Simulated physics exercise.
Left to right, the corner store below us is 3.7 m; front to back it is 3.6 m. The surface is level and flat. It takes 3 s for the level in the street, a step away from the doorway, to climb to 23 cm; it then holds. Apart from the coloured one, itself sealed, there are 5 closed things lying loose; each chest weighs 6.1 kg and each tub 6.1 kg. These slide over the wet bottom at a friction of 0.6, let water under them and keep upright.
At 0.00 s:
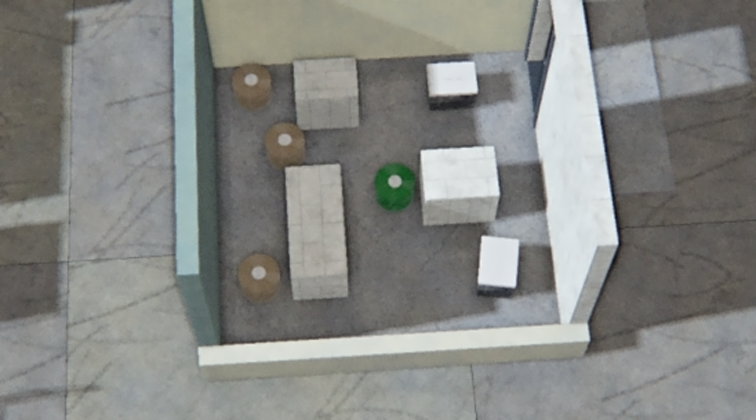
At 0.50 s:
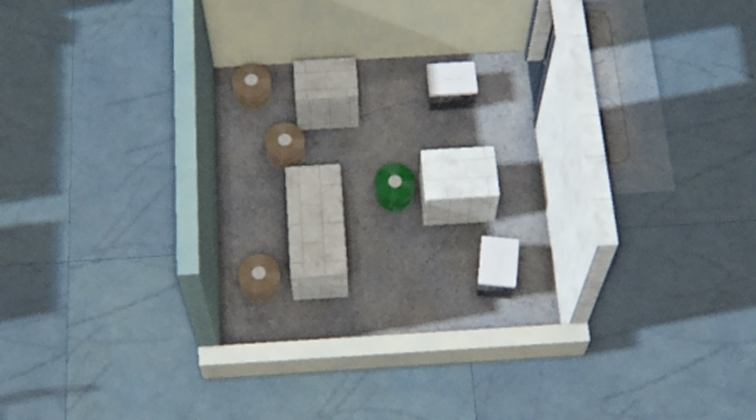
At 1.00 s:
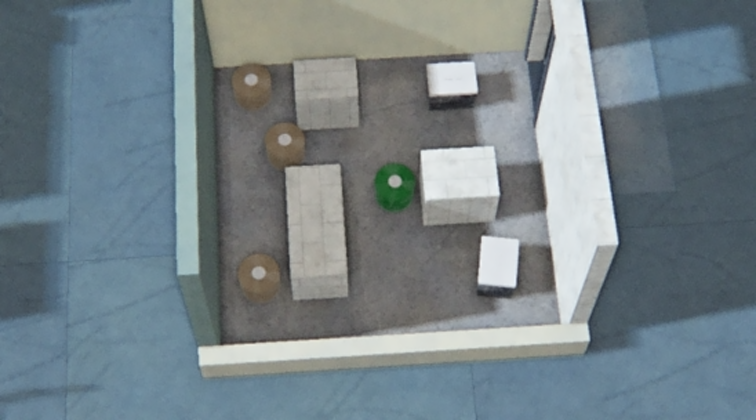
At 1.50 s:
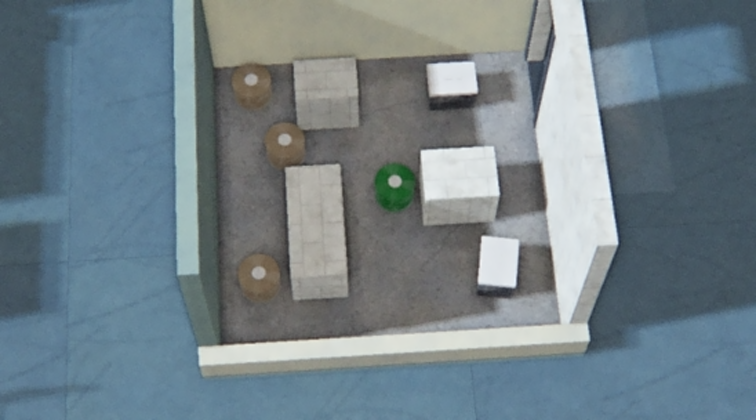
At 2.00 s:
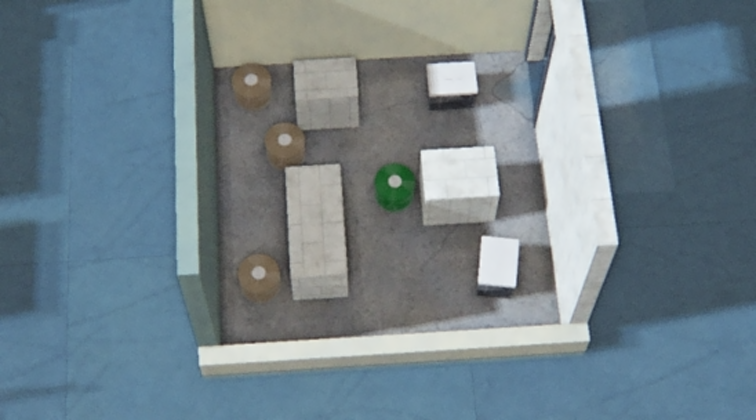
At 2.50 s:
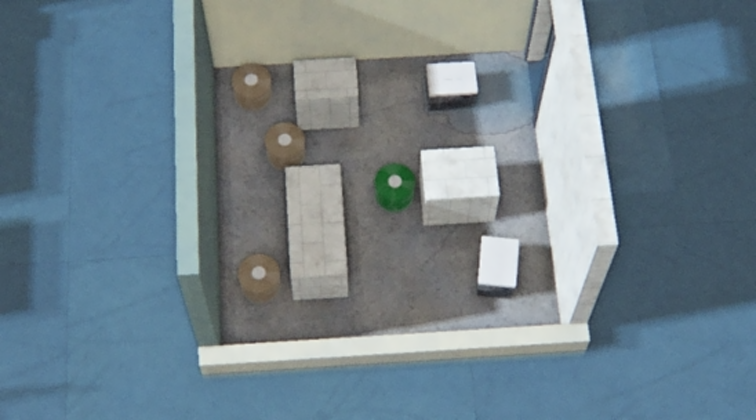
A small roofless store stood on a street as bluish water spread over the pavement around it, then crept in at the upper right doorway, while the green tub and everything else inside stayed still.
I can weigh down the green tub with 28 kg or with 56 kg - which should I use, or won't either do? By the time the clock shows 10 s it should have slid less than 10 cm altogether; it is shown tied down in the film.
Go with the lighter one.
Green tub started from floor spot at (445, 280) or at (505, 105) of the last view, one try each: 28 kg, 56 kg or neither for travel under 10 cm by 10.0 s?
First try, the lighter option suffices; second try, only the heavier option works.
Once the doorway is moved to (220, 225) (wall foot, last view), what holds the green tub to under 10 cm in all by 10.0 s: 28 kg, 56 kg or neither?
Then the lighter mass works.
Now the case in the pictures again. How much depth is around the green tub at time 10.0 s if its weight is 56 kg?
About 6 cm.
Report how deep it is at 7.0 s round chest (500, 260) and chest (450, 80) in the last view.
Depths: Near 0 cm, then near 9 cm.
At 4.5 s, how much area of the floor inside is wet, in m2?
Flooded: Near 5.5 m2.
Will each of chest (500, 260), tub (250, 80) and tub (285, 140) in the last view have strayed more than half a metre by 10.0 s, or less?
In that order: Under, over, over.
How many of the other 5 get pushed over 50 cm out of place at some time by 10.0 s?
That comes to 4.
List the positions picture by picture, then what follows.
In the first frame, the green tub at (395, 182) rests on the ground; 0.0 m2 under water; 0 of 6 have shifted.
In the second frame, the green tub at (395, 182), on the bottom; water covers 0.0 m2; 0 of 6 have shifted.
In the third frame, the green tub at (395, 182) rests on the ground; 0.0 m2 under water; 0 of 6 have shifted.
In the fourth frame, the green tub at (395, 182), on the bottom; 0.0 m2 under water; 0 of 6 have shifted.
In the fifth frame, the green tub at (395, 182), on the bottom; water covers 0.2 m2; 0 of 6 have shifted.
In the sixth frame, the green tub at (395, 182) rests on the ground; water covers 1.0 m2; 0 of 6 have shifted.
After 3.5 s the green tub would be 0 cm from its start with 28 kg and 0 cm from its start with 56 kg; 2 cm of water round it then.
After 4.5 s the green tub would be 0 cm from its start with 28 kg and 0 cm from its start with 56 kg; 4 cm of water round it then.
After 7.0 s the green tub would be 0 cm from its start with 28 kg and 0 cm from its start with 56 kg; 5 cm of water round it then.
After 10.0 s the green tub would be 0 cm from its start with 28 kg and 0 cm from its start with 56 kg; 6 cm of water round it then.
